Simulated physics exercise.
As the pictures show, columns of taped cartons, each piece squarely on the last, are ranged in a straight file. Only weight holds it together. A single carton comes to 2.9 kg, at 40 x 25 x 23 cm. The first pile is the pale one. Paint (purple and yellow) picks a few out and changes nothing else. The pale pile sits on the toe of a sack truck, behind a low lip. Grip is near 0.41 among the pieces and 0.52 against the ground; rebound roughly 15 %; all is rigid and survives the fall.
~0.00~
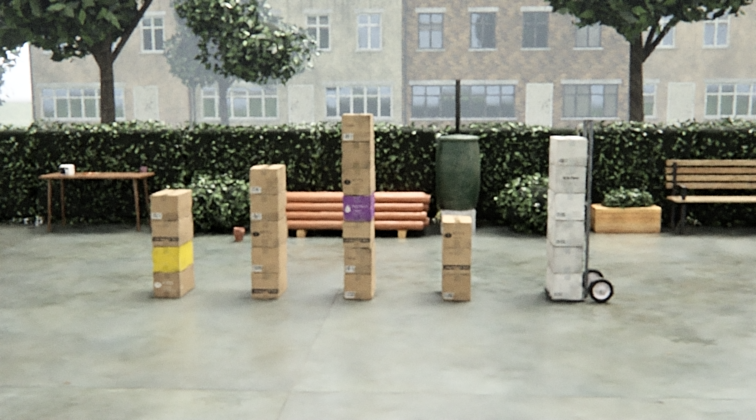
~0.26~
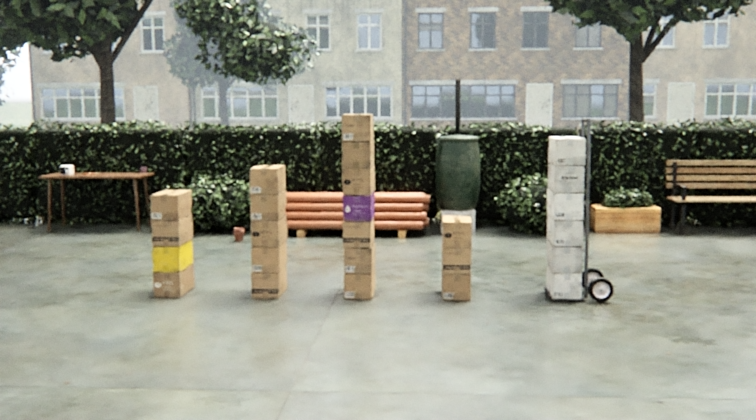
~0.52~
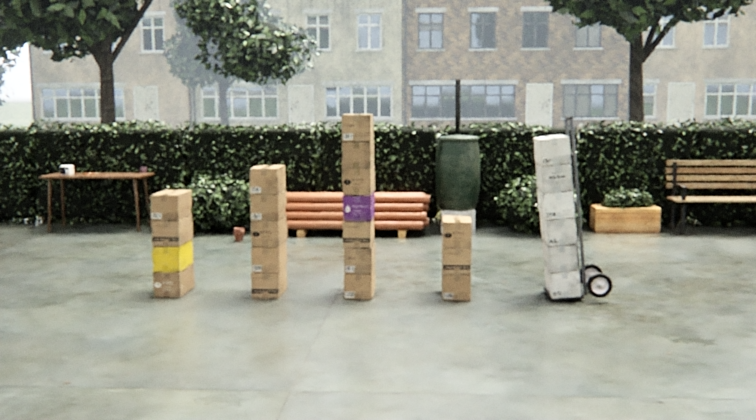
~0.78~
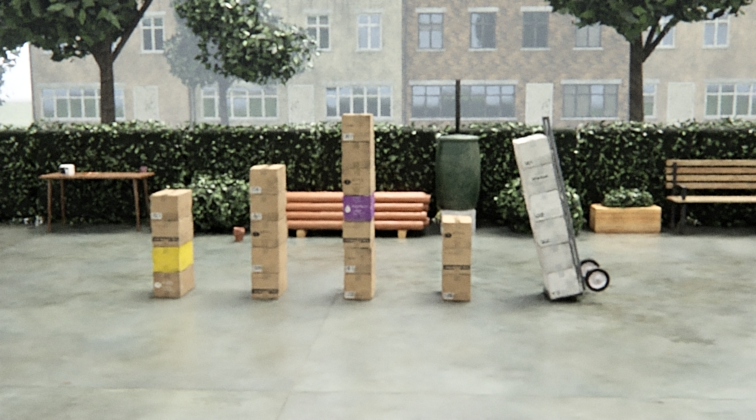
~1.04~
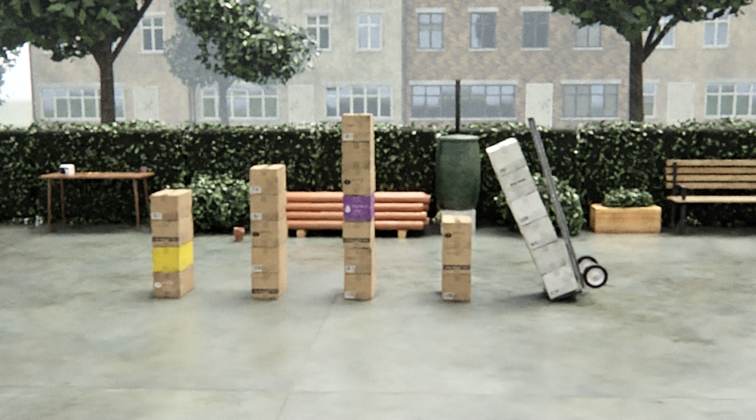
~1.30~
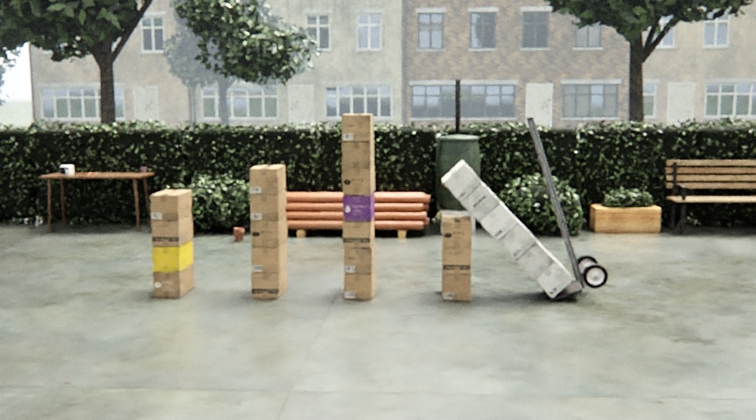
In a paved yard by a hedge, a hand truck holding a tall white stack of boxes tilted left, then stayed tilted while the stack leaned away from it toward the nearest of four still cardboard stacks.
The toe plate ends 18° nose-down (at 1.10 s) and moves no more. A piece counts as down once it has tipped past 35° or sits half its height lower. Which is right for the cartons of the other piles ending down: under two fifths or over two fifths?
Ending down: Under two fifths.
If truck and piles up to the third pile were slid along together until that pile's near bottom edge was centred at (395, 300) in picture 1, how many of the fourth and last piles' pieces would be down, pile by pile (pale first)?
In that case fourth 0, last 0.
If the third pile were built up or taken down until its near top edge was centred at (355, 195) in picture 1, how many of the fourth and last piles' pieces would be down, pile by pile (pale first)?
Then fourth 0, last 0.
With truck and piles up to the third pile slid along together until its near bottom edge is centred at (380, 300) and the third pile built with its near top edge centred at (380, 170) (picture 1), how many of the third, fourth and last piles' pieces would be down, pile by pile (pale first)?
Then third 0, fourth 0, last 0.
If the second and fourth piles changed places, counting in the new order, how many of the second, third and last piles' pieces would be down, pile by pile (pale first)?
Then second 4, third 7, last 1.
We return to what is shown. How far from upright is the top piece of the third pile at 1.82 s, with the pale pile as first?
Roughly 0° from upright.
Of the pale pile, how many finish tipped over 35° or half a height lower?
The count is 6.
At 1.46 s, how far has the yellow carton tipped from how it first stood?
About 0°.
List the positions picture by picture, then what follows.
In the first picture (places mark the middle of the side facing us), truck frame (590, 157) 0° forward; purple carton (357, 209); yellow carton (166, 260); the rest undisturbed.
In the second picture, truck frame (589, 157) 1° forward; purple carton (357, 209).
In the third picture, truck frame (574, 154) 6° forward, top of the pale pile leaning 6°; purple carton (357, 209); the rest undisturbed.
In the fourth picture, truck frame (555, 153) 13° forward, top of the pale pile leaning 14°; yellow carton (166, 260); the rest undisturbed.
In the fifth picture, truck frame (543, 153) 18° forward, top of the pale pile leaning 24°; yellow carton (166, 260); the rest undisturbed.
In the sixth picture, truck frame (543, 153) 18° forward, top of the pale pile leaning 43°; yellow carton (166, 260); purple carton (357, 209); the rest undisturbed.
After 1.46 s, 6 of the pale pile down; none of the 19 other cartons down, 1 disturbed.
After 1.82 s, 6 of the pale pile down; none of the 19 other cartons down, 7 disturbed; purple carton shifted 24 mm.
At rest (2.7 s), 6 of the pale pile down; 2 of the 19 other cartons down; purple carton shifted 26 mm; yellow carton unmoved. That is 11 per cent. As the last picture would show them, middles, purple carton near (356, 206), yellow carton near (173, 255).
